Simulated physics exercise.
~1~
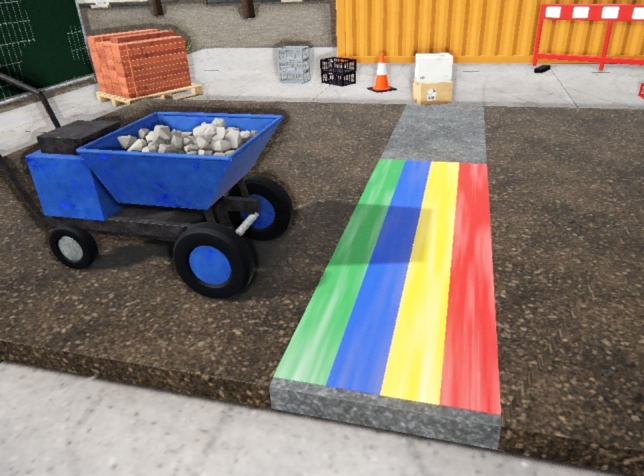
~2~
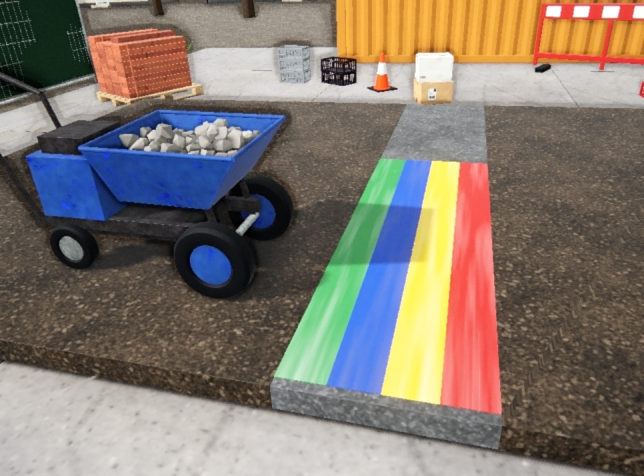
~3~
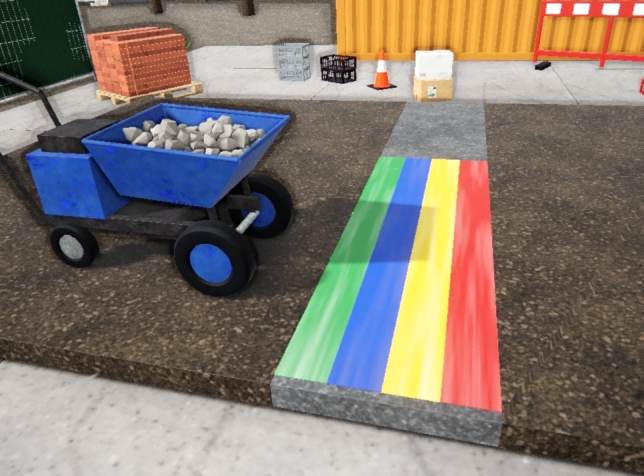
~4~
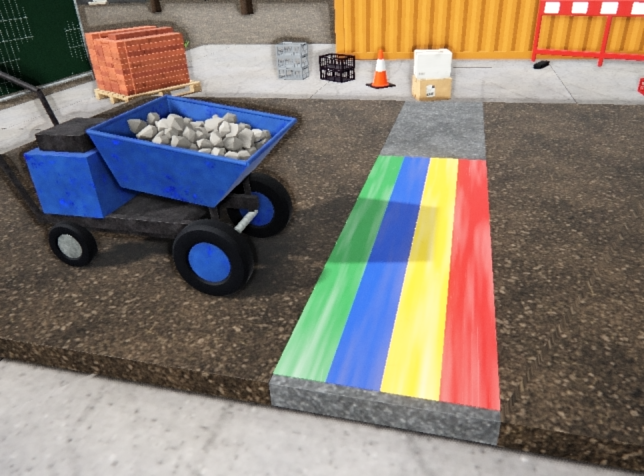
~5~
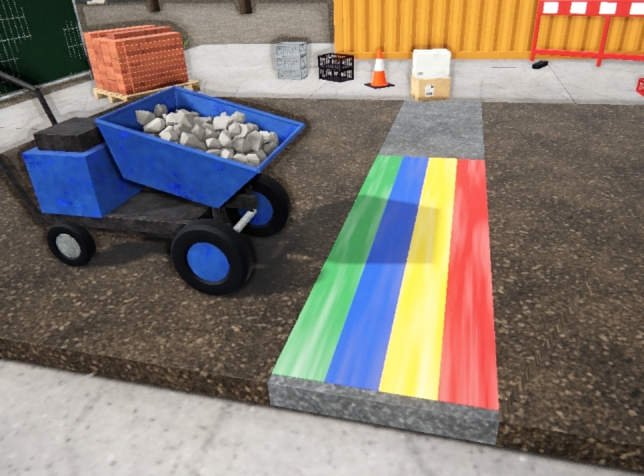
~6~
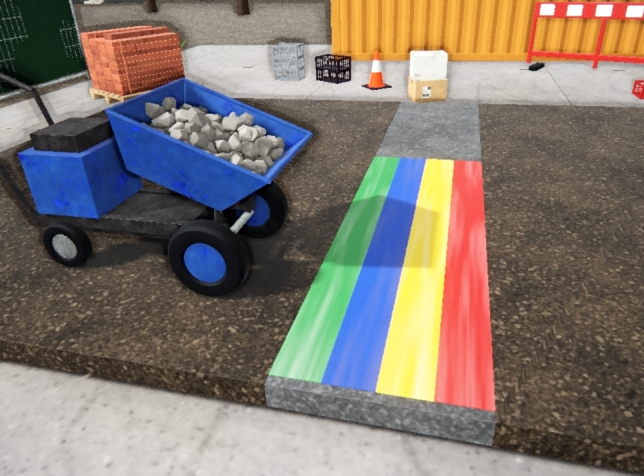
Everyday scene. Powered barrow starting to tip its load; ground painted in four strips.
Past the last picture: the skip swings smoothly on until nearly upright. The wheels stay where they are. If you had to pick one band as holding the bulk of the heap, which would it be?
I would pick blue.
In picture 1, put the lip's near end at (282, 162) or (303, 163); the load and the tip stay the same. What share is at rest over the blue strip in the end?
Approximately 20 per cent and 0 per cent, in that order.
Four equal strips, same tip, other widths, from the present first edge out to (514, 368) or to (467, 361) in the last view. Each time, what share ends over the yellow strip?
In order, 10 % and 20 %.
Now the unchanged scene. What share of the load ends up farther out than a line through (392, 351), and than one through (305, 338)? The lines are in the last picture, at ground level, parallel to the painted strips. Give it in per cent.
First 20 in a hundred, second 70 in a hundred.
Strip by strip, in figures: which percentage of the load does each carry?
Green strip = 20 %; blue strip = 35 %; yellow strip = 15 %; red strip = 5 %.
Soon, skip tipped steeply; nearly all in the skip; a stray few falling.
A while on, skip tipped right over; most in the skip; a small part over the green strip; a small part over the blue strip; a stray few over the yellow strip; a stray few falling.
Towards the end, skip tipped right over; about a quarter in the skip; about a quarter over the green strip; about a third over the blue strip; about a quarter over the yellow strip; a small part over the red strip; a stray few off the paint.
Finally, skip tipped right over; about a quarter in the skip; about a quarter over the green strip; about a third over the blue strip; a small part over the yellow strip; a small part over the red strip; a stray few off the paint.
